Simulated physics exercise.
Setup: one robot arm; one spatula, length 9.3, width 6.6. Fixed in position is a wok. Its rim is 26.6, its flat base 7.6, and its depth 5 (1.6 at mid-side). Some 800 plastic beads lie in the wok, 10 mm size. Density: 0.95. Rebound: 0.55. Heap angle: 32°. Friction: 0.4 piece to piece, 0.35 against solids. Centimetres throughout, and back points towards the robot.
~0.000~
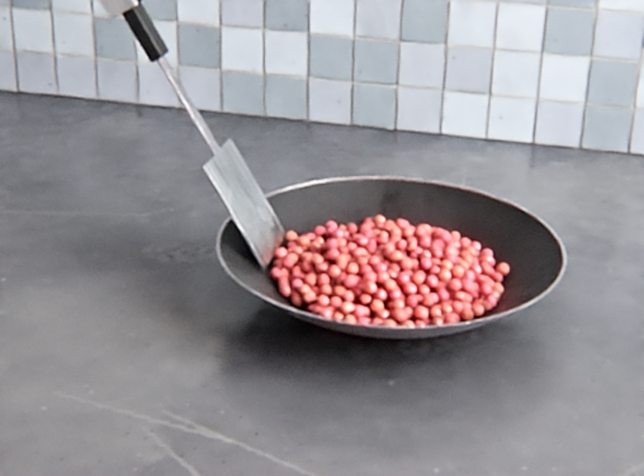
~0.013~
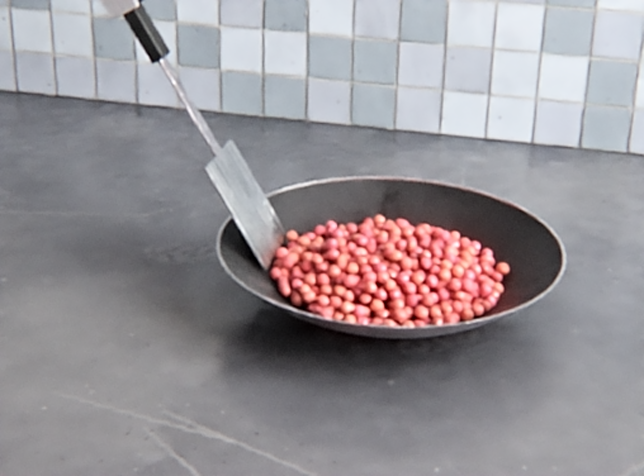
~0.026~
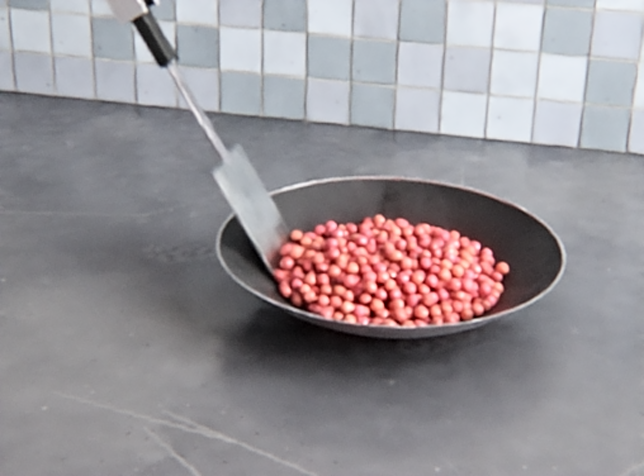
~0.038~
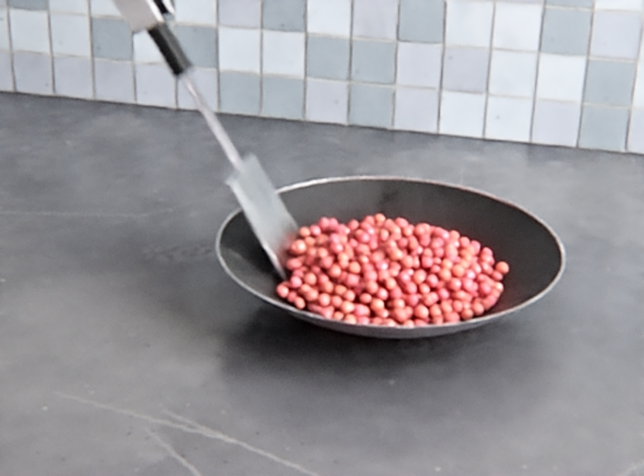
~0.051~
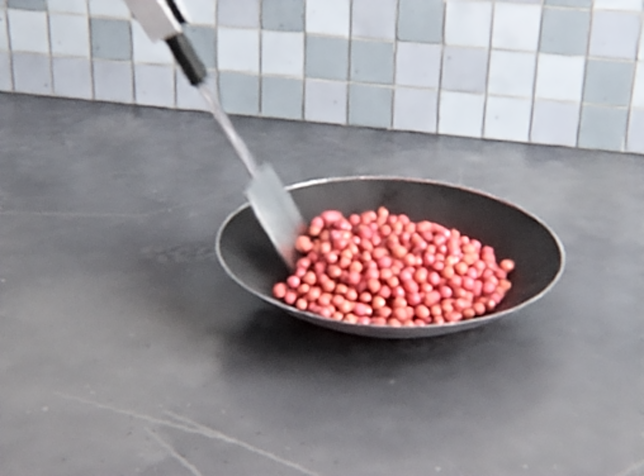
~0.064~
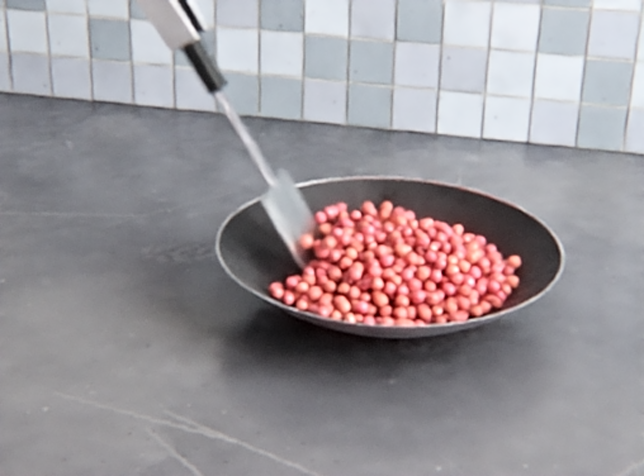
Robot arm holding a metal spatula at the left of a dark wok, then pushing it rightward into a heap of reddish beads.
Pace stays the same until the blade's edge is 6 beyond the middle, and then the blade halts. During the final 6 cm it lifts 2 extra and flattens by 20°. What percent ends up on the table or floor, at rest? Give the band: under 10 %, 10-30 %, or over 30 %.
Band: 10-30 %.
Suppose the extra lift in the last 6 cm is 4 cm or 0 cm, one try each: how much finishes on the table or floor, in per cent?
Try one gives about 25 in a hundred, try two about 20 in a hundred.
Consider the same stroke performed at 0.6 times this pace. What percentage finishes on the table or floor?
Estimate: Close to 5 %.
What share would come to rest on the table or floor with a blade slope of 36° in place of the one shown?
Some 20 in a hundred.
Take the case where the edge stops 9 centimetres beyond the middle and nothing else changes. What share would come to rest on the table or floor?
Changed stop: Approx. 45 %.
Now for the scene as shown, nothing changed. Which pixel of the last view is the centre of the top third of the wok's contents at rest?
Somewhere around (493, 266) in the last picture.
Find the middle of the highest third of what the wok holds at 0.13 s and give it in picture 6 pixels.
The middle lies somewhere about (435, 256).
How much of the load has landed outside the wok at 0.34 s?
It works out to about 15 in a hundred.
After 0.10 s, sloping 59°, highest piece 7 above the table; 796 in the wok.
After 0.13 s, sloping 52°, highest piece 8 above the table; 795 in the wok, 1 on the blade or in flight.
After 0.34 s, sloping 39°, highest piece 6 above the table; 636 in the wok, 127 on the table or floor, 33 on the blade or in flight.
After 1.39 s, sloping 39°, highest piece 6 above the table; 634 in the wok, 162 on the table or floor.
In the end, 634 in the wok, 162 on the table or floor. That is 20 % on the table or floor.
